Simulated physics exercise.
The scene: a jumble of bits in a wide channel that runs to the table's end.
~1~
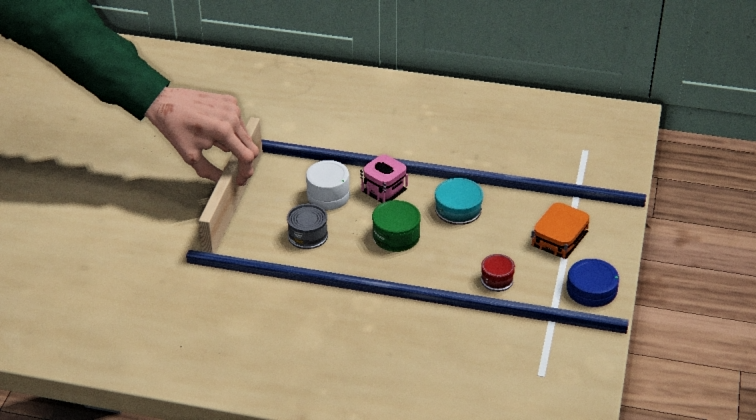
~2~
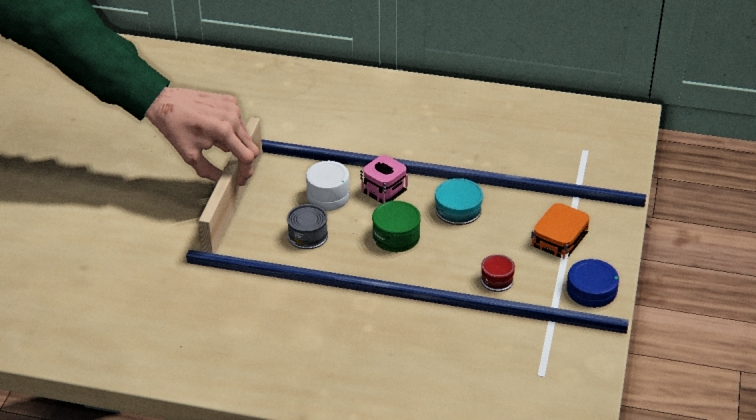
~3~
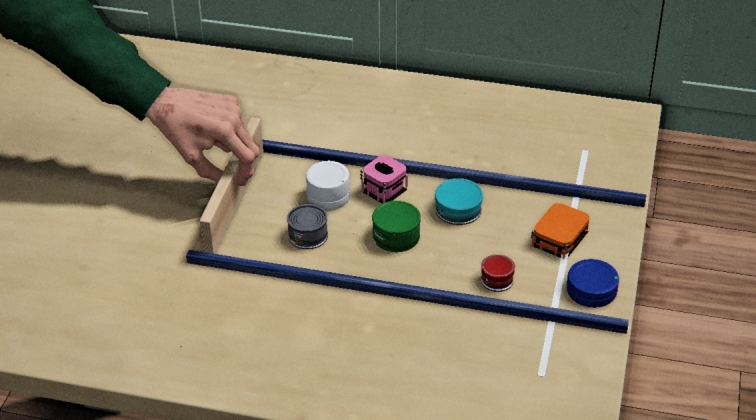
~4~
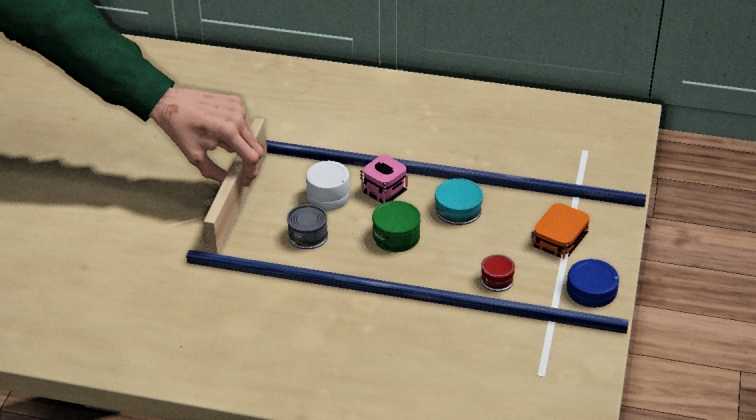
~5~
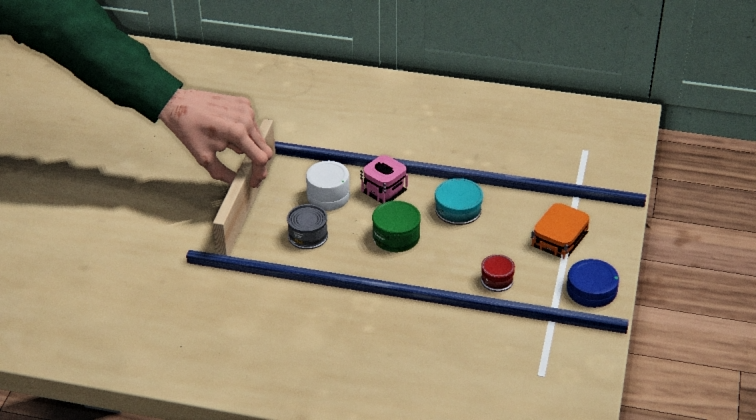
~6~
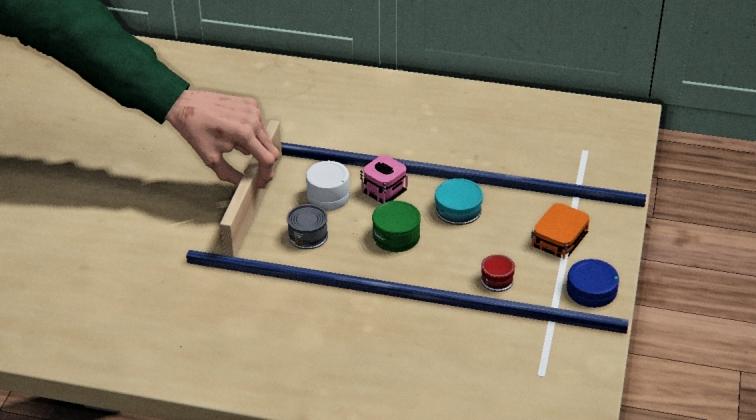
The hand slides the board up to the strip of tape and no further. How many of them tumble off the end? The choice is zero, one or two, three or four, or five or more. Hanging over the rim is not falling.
In the end the number that fall off is one or two.
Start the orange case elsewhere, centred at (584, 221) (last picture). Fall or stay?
Then it comes down.
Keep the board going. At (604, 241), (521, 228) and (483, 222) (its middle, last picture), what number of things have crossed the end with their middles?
Past the end: 4, 0 and 0.
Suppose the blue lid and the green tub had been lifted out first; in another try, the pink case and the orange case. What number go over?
Fallen: 0, and 0 in the other try.
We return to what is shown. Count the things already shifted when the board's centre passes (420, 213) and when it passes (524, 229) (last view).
At the one place 5, at the other 8.
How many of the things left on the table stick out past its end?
2 of them.
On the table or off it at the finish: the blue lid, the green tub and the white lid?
The blue lid drops off; the green tub is kept; the white lid stays on.
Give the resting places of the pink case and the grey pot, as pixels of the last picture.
First (591, 200), then (578, 290).
Soon after, none off yet; blue lid at rest near (593, 283); orange case at rest near (561, 231); red tin at rest near (498, 273).
At rest, the number that fall off is one or two; fallen, blue lid.
